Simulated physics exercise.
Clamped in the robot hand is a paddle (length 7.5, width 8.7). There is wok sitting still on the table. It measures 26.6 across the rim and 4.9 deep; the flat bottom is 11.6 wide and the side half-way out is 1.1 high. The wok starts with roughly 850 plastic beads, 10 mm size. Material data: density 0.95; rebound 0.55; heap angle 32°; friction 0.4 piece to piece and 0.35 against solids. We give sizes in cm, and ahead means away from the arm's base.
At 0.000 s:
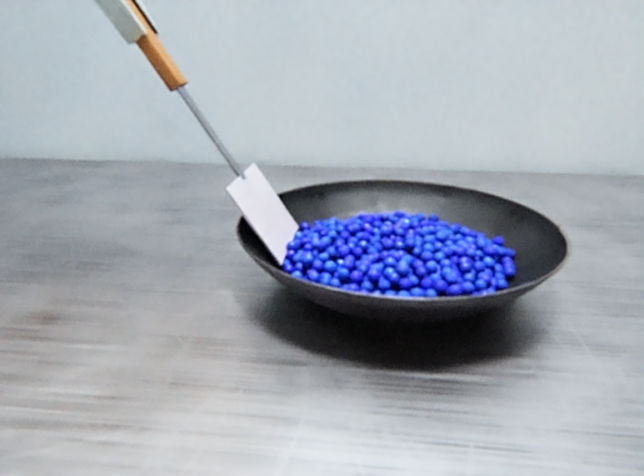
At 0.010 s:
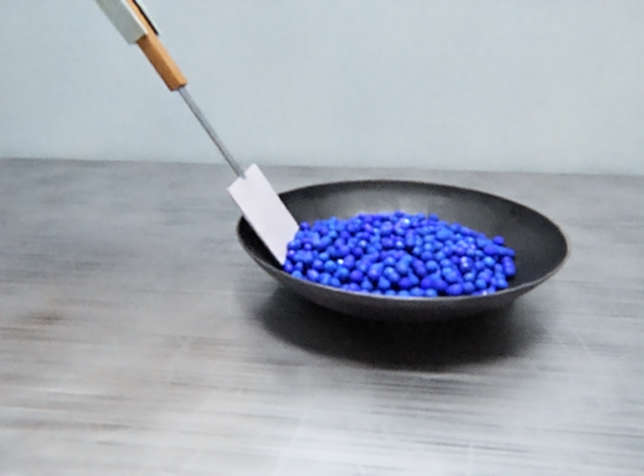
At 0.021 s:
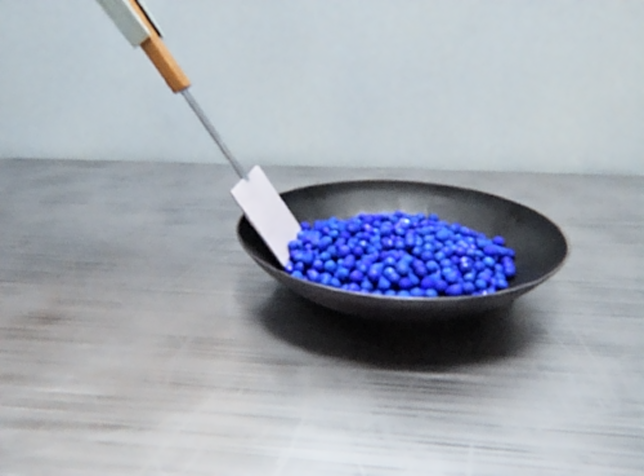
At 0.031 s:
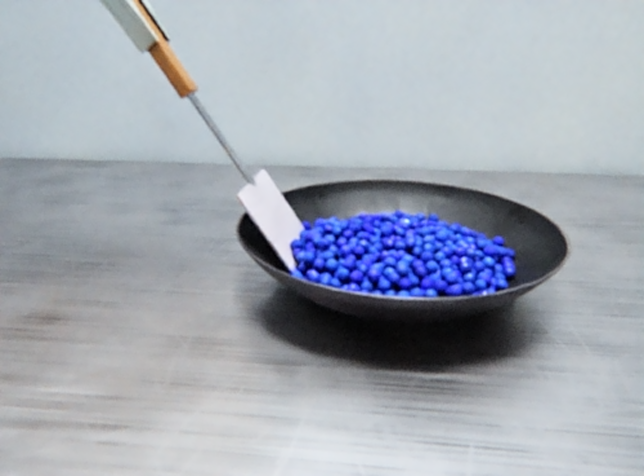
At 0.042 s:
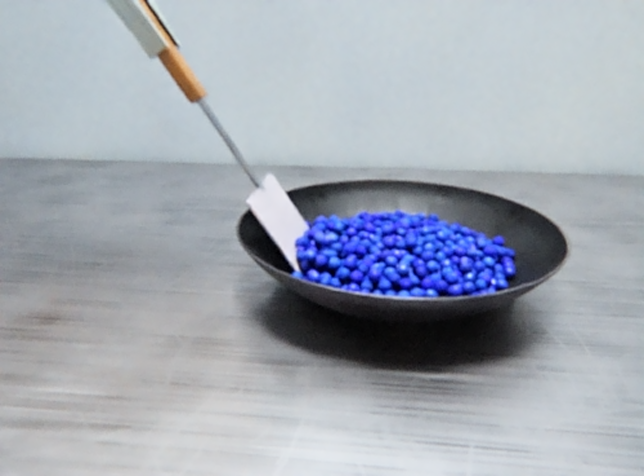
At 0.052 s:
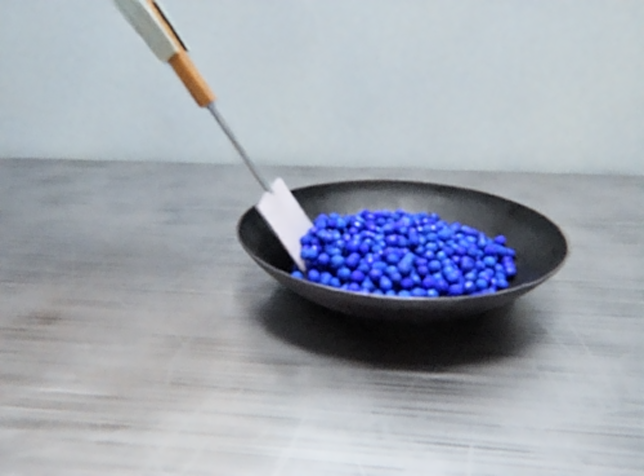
A robot-held white paddle with a wooden handle slid slowly down and to the right along the left side of a black wok, nudging the heap of blue beads slightly while the wok stayed still.
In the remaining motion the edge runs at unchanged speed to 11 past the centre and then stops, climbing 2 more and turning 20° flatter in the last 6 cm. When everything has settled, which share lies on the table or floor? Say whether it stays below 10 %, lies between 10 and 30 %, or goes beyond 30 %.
It goes beyond 30 %.
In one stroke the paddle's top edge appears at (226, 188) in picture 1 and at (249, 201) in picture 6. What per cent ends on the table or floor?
It comes to something like 35 %, give or take.
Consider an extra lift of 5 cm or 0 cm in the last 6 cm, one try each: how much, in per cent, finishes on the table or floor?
First try around 35 percent, second try around 40 percent.
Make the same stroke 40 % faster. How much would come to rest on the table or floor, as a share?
45 %.
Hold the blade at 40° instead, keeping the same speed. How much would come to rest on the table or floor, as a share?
It would then be close to 35 %.
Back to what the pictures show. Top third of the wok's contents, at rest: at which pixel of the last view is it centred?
About (447, 253).
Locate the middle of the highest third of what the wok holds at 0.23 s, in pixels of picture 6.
Roughly pixel (497, 226).
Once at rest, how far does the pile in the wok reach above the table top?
Close to 4.0 centimetres high.
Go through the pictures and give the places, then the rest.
In the first picture, paddle top edge at (241, 175), sloping 57°; upper third of the load around (391, 246), from x 285 to 510, top at y 215; 851 in the wok.
In the second picture, paddle top edge at (241, 175), sloping 57°; upper third of the load around (391, 246), from x 285 to 510, top at y 215.
In the third picture, paddle top edge at (244, 177), sloping 57°; upper third of the load around (392, 246), from x 290 to 510, top at y 215.
In the fourth picture, paddle top edge at (251, 181), sloping 57°; upper third of the load around (390, 246), from x 295 to 510, top at y 215.
In the fifth picture, paddle top edge at (260, 186), sloping 57°; upper third of the load around (389, 245), from x 295 to 510, top at y 215.
In the sixth picture, paddle top edge at (269, 190), sloping 57°; upper third of the load around (388, 243), from x 295 to 510, top at y 215; 851 in the wok.
By 0.14 s, sloping 57°, highest piece 5 above the table; 851 in the wok.
By 0.23 s, sloping 53°, highest piece 7 above the table; 850 in the wok, 1 on the blade or in flight.
By 0.47 s, sloping 37°, highest piece 12 above the table; 523 in the wok, 249 on the table or floor, 79 on the blade or in flight.
By 1.52 s, sloping 37°, highest piece 4 above the table; 523 in the wok, 328 on the table or floor.
Final count, 523 in the wok, 328 on the table or floor. That is 39 % on the table or floor.
